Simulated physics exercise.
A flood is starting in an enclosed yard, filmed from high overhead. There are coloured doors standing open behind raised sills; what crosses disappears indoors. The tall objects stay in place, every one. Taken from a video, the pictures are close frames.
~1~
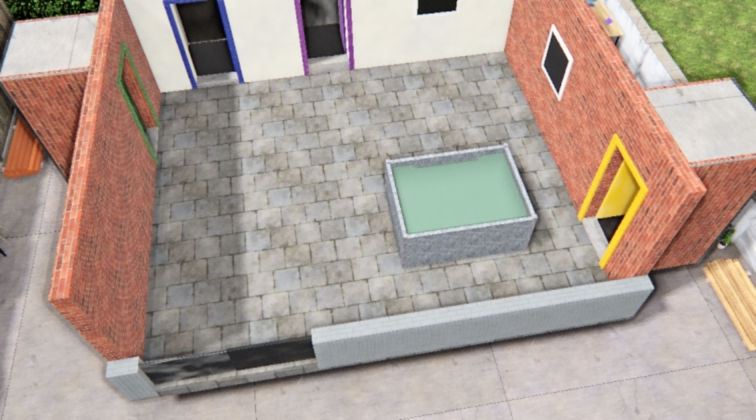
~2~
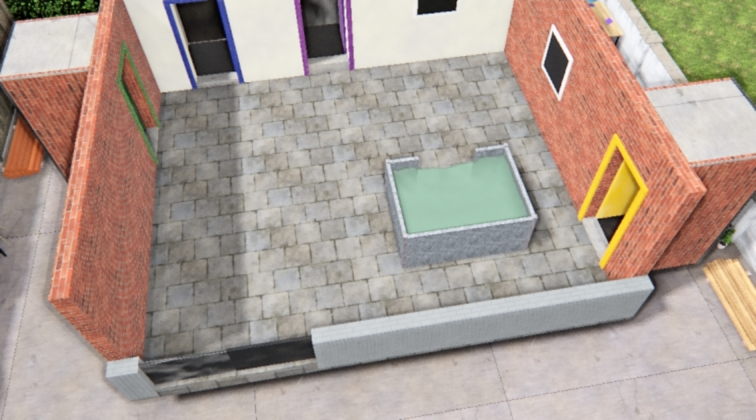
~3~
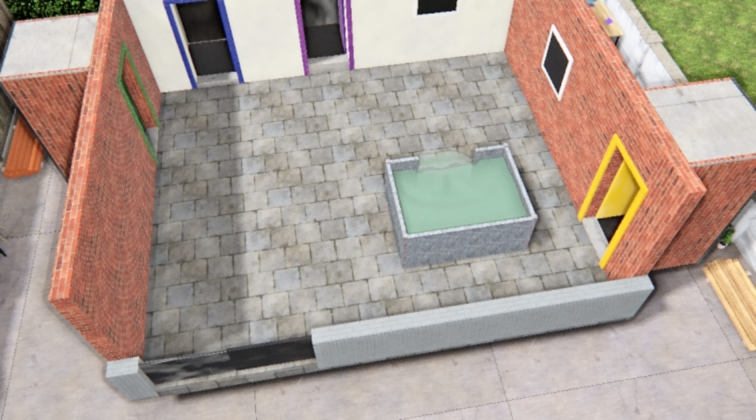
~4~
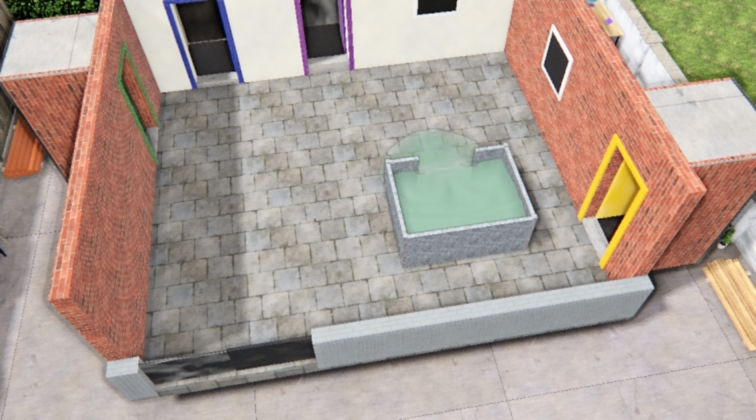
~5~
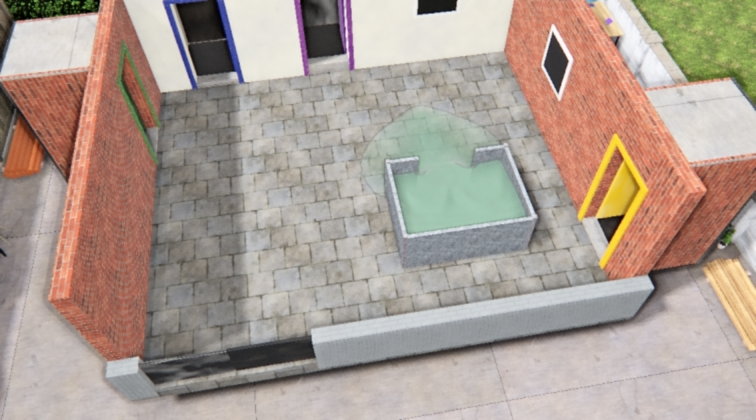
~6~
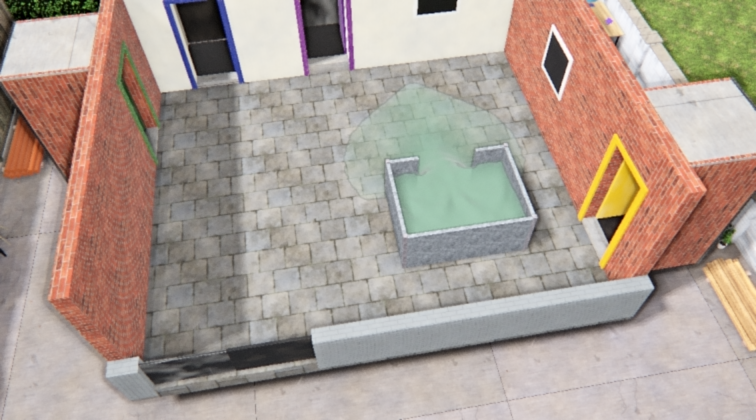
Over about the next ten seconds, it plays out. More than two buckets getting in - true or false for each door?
Green door: True; purple door: False; blue door: False; yellow door: False.
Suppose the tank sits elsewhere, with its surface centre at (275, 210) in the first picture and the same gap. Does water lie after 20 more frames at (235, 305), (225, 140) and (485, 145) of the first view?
Going through them in that order: Still bare, waterlogged and still bare.
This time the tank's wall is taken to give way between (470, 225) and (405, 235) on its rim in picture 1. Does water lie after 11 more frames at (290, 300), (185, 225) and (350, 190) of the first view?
Submerged, unwetted, unwetted.
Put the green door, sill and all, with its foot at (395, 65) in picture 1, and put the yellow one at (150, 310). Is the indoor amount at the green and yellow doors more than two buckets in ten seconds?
Green door exceeds the limit; yellow door stays within the limit.
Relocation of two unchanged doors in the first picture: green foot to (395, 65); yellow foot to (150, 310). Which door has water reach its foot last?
It's the yellow door.
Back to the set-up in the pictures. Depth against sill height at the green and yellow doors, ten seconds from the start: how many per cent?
Depth ratios, approx.: 150 and 100 percent.
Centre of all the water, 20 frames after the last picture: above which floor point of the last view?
The spot I would choose is (404, 134).
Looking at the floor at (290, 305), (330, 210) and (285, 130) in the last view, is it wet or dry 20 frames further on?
Result, in that order: Not wetted / not wetted / wetted.
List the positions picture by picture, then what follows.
Still water in the water tank at (458, 192), in the first picture.
Water pours out on the water tank's far side and has run to a hidden place, in the second picture.
Water pours out on the water tank's far side and has run to a hidden place, in the third picture.
The front is at (414, 135), out from the gap on the water tank's far side, in the fourth picture.
The front is at (415, 109), out from the gap on the water tank's far side, in the fifth picture.
Water pours out on the water tank's far side and has run to (409, 87), in the sixth picture.
A moment on, water covers 30 % of the floor; the green door not reached, the purple door wet at the sill, nothing in, the blue door not reached, the yellow door not reached.
Next, water covers 35 % of the floor; the green door not reached, the purple door wet at the sill, nothing in, the blue door wet at the sill, nothing in, the yellow door not reached.
Then, water covers 40 % of the floor; the green door wet at the sill, nothing in, the purple door wet at the sill, nothing in, the blue door wet at the sill, nothing in, the yellow door not reached.
Later, water covers 70 % of the floor; the green door over two buckets in, the purple door wet at the sill, nothing in, the blue door wet at the sill, nothing in, the yellow door wet at the sill, nothing in.
In the end, water covers 90 % of the floor; the green door far over two buckets in, the purple door wet at the sill, nothing in, the blue door wet at the sill, nothing in, the yellow door under two buckets in.
